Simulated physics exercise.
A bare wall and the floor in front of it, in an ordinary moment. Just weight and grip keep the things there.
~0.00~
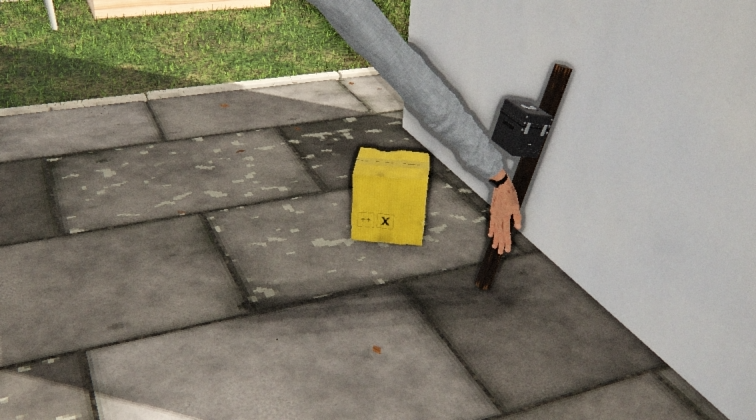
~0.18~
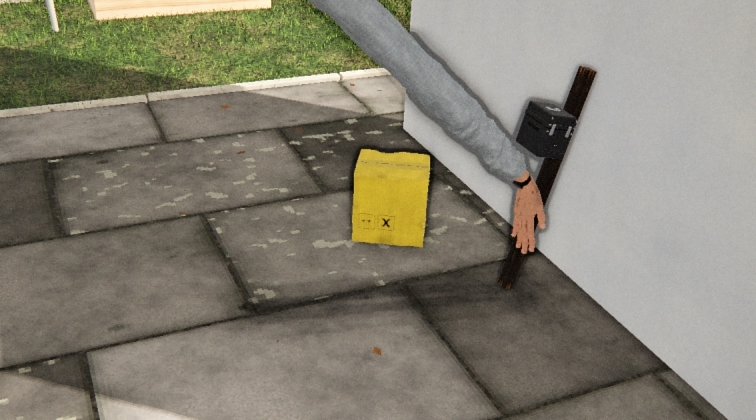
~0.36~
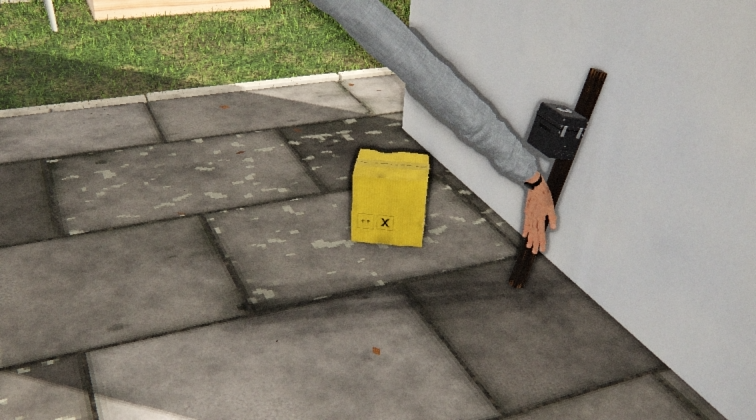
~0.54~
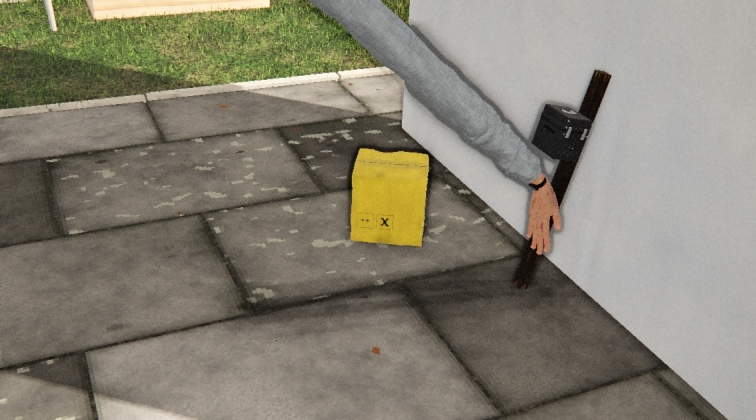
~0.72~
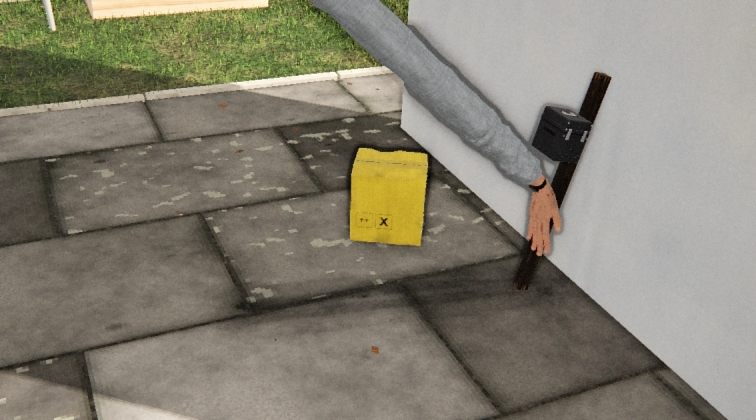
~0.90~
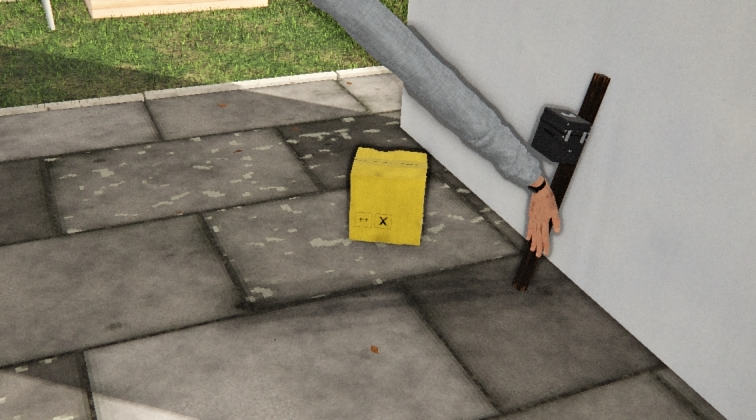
A hand at the end of a gray sleeve moved a dark pole with a black box on it slightly right, then held it leaning against the wall, while a yellow box stayed still nearby.
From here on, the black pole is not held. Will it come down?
Stable.
By 1.20 s, all is still.
By 1.60 s, black pole resting near (559, 188).
When it is over (2.2 s), both as before. End places, in pixels of the last picture, black pole near (559, 188). The pole holds.
